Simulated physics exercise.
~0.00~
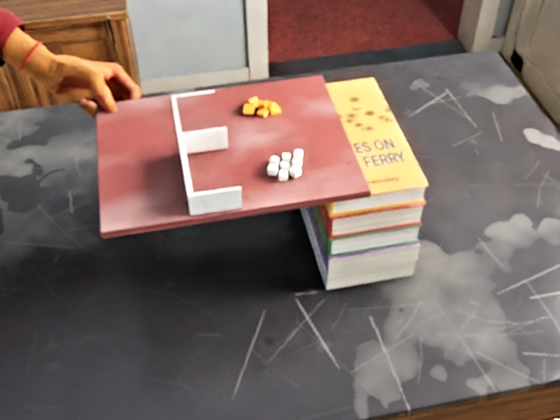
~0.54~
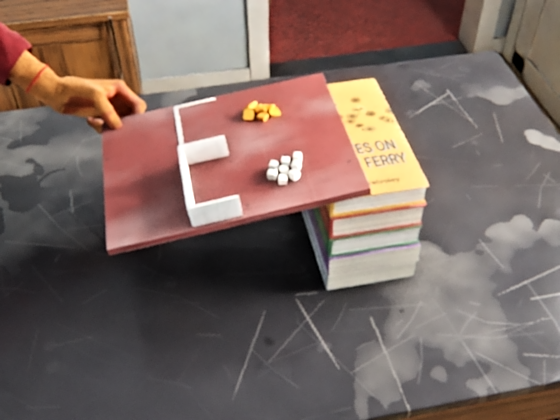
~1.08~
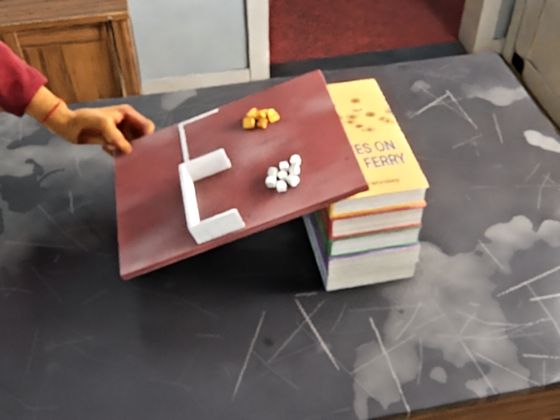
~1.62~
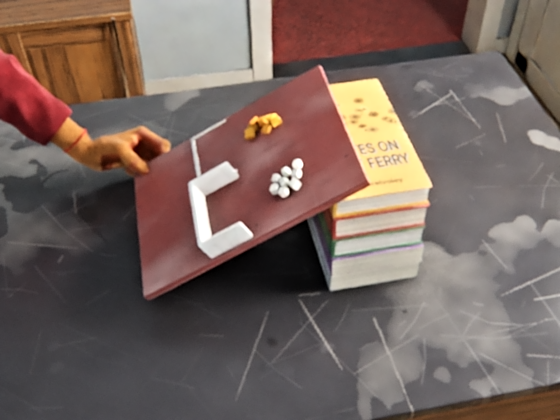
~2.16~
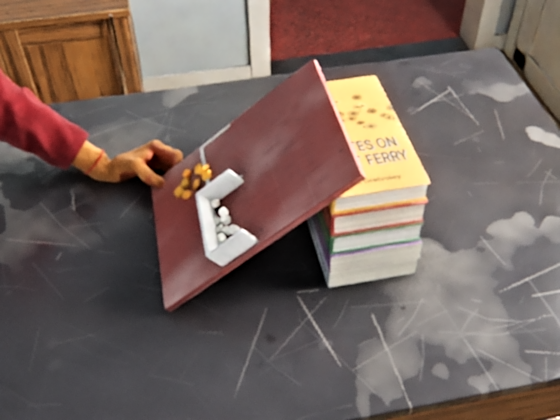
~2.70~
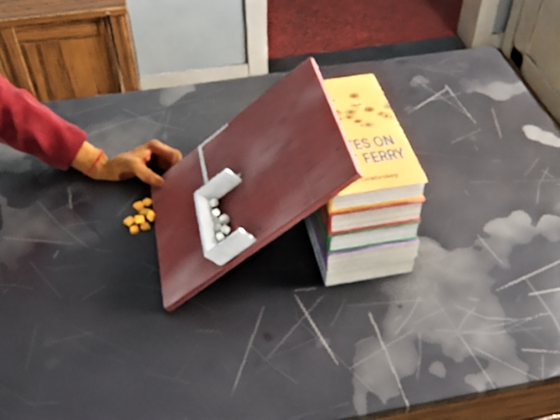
A hand lowers a red board's left end; white pieces are caught, orange ones slide off.
